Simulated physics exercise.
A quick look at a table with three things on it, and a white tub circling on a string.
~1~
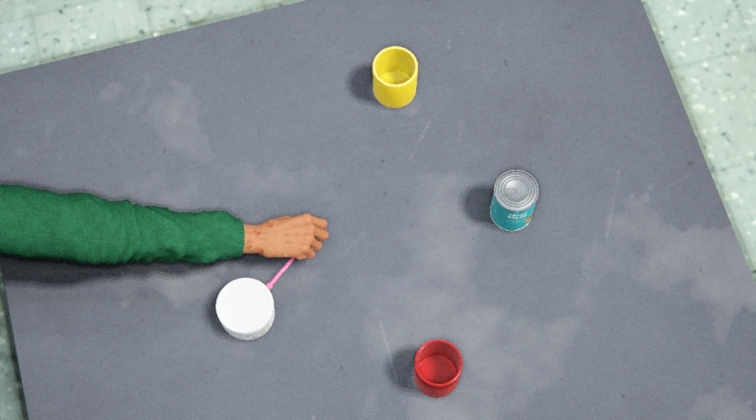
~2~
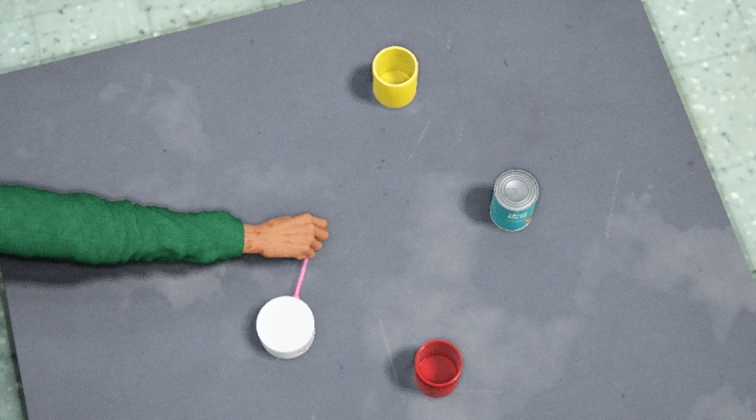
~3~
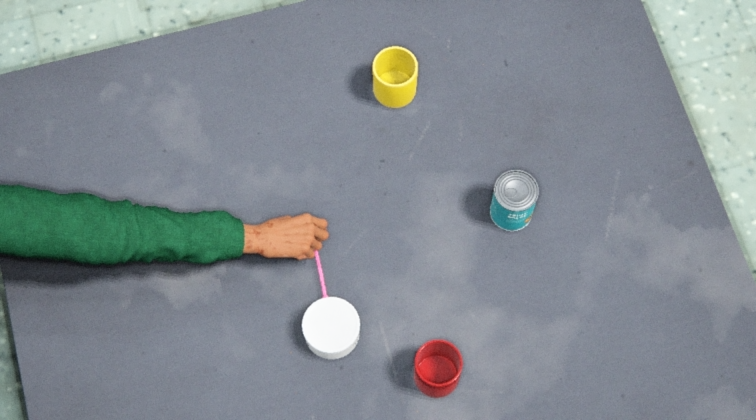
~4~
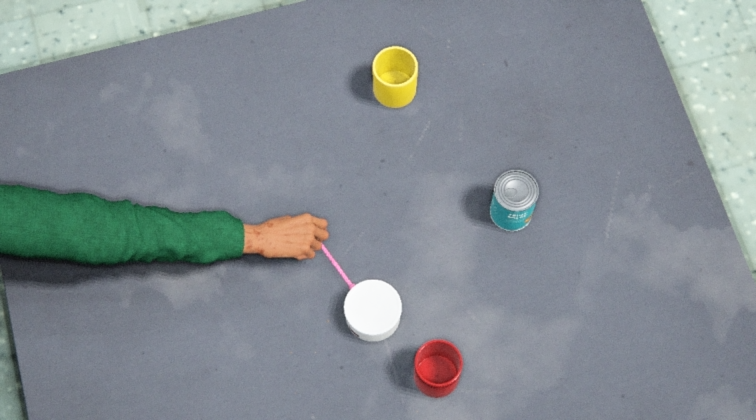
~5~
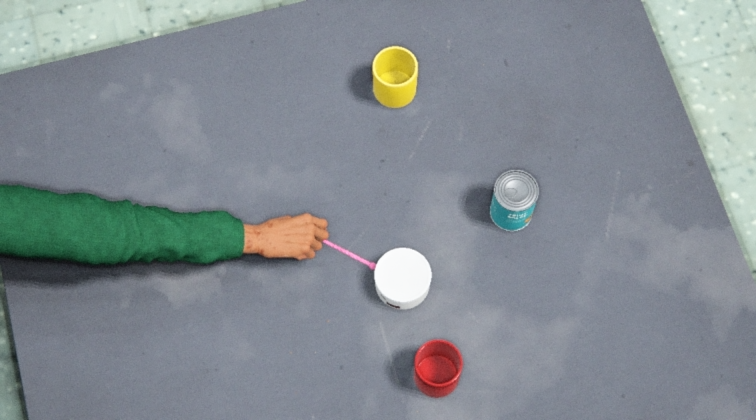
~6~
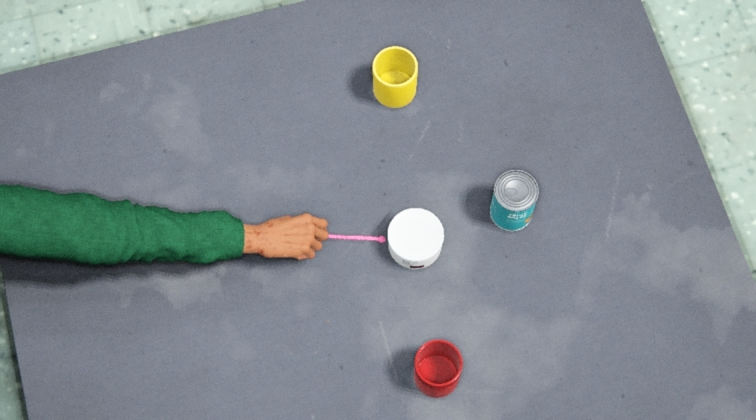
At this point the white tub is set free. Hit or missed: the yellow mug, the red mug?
The yellow mug takes the knock and the red mug stays untouched.
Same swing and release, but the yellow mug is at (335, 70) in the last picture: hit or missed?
Placed so, it is spared.
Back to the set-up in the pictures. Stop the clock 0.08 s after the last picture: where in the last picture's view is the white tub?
Near (410, 162).
Then, 0.08 s later than the last view, tub near (410, 162).
Then, 0.20 s later than the last view, tub near (408, 102); yellow mug pushed aside.
Finally, tub near (408, 88); yellow mug pushed aside. The yellow mug is struck and the red mug remains clear.
